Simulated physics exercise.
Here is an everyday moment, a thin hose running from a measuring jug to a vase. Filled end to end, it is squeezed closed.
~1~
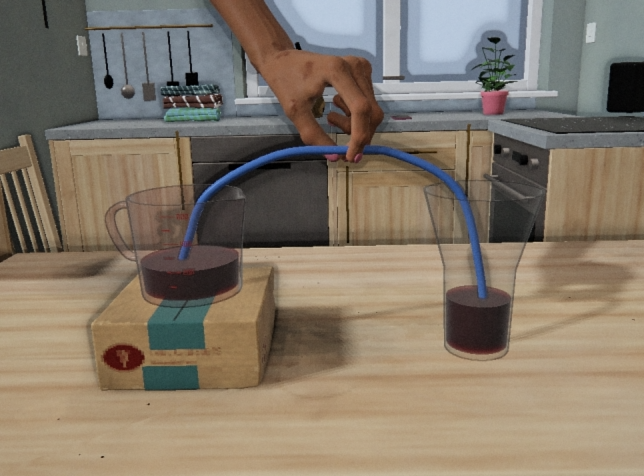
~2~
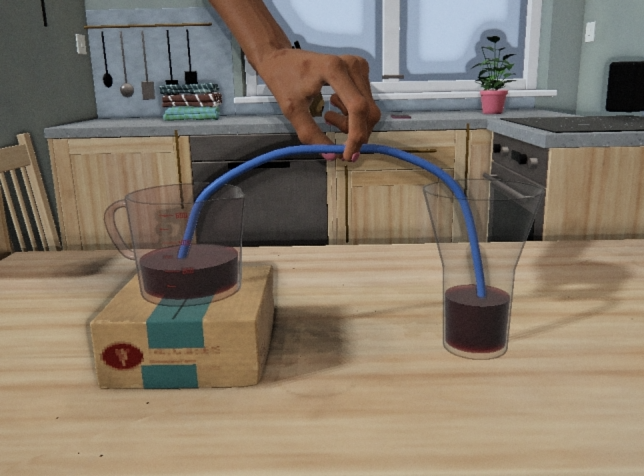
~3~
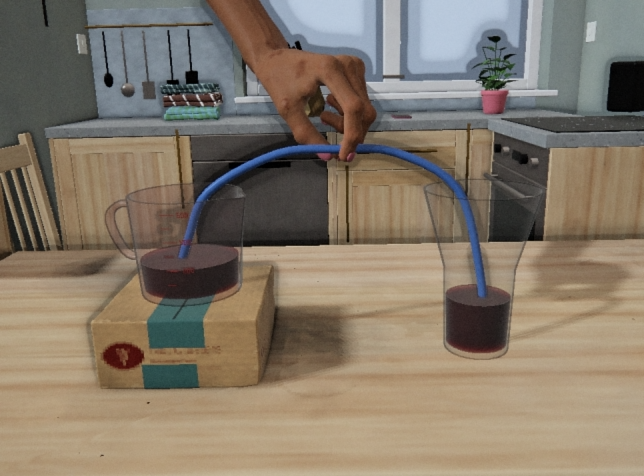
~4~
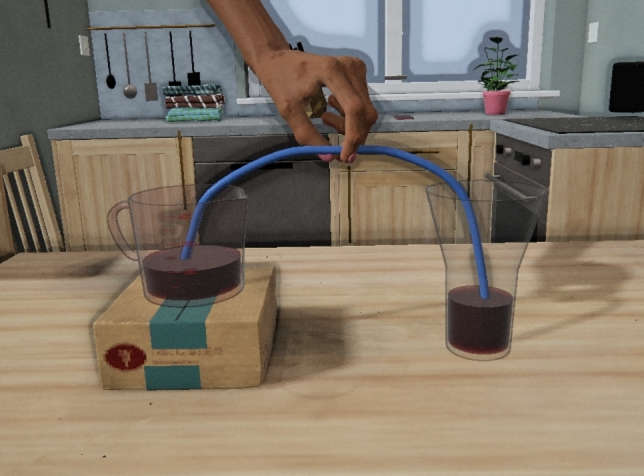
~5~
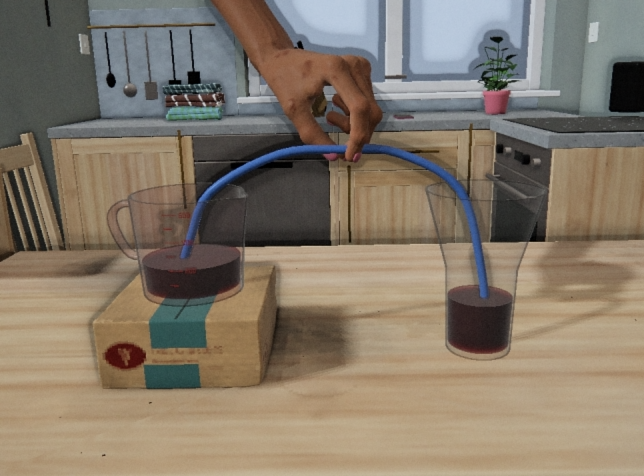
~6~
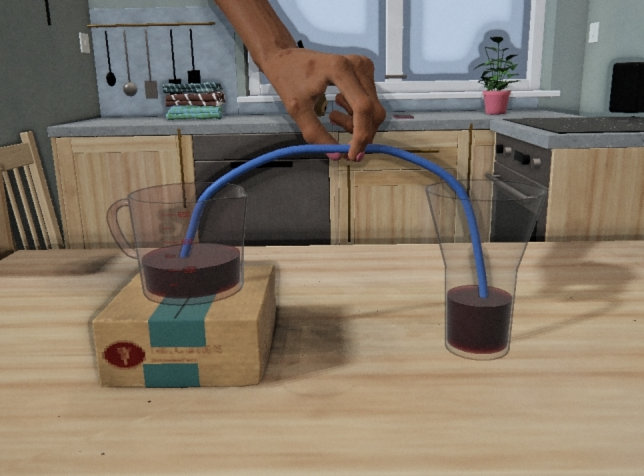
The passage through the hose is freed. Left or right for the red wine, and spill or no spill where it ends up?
Red wine goes: Right, receiving: No spill.
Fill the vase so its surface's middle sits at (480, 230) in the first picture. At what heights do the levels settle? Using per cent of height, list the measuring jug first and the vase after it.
Roughly 40 % and 65 %.
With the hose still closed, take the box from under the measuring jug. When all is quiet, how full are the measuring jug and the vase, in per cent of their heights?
You'd see the first filled to 35 per cent of its height and the second to 20 per cent.
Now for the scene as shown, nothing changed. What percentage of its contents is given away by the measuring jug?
Estimate: Close to 50 %.
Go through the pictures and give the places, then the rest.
Still shut; measuring jug (189, 240) about a third full, up on the box; vase (479, 268) about a third full, on the top itself, in the first frame.
The hose is pinched; measuring jug about a third full, surface at (189, 257); vase about a third full, surface at (477, 296), in the second frame.
Nothing flows; measuring jug (189, 239) about a third full; vase (479, 267) about a third full, in the third frame.
Fingers on the hose; measuring jug about a third full, surface at (192, 258); vase about a third full, surface at (480, 297), in the fourth frame.
Still shut; measuring jug (191, 239) about a third full, up on the box; vase (481, 267) about a third full, on the top itself, in the fifth frame.
The hose is pinched; measuring jug about a third full, surface at (192, 256); vase about a third full, surface at (479, 297), in the sixth frame.
Shortly, the measuring jug is about a quarter full; the vase is about a third full.
Then, the measuring jug is about a quarter full; the vase is about half full.
At the finish, the measuring jug is nearly empty; the vase is about half full.
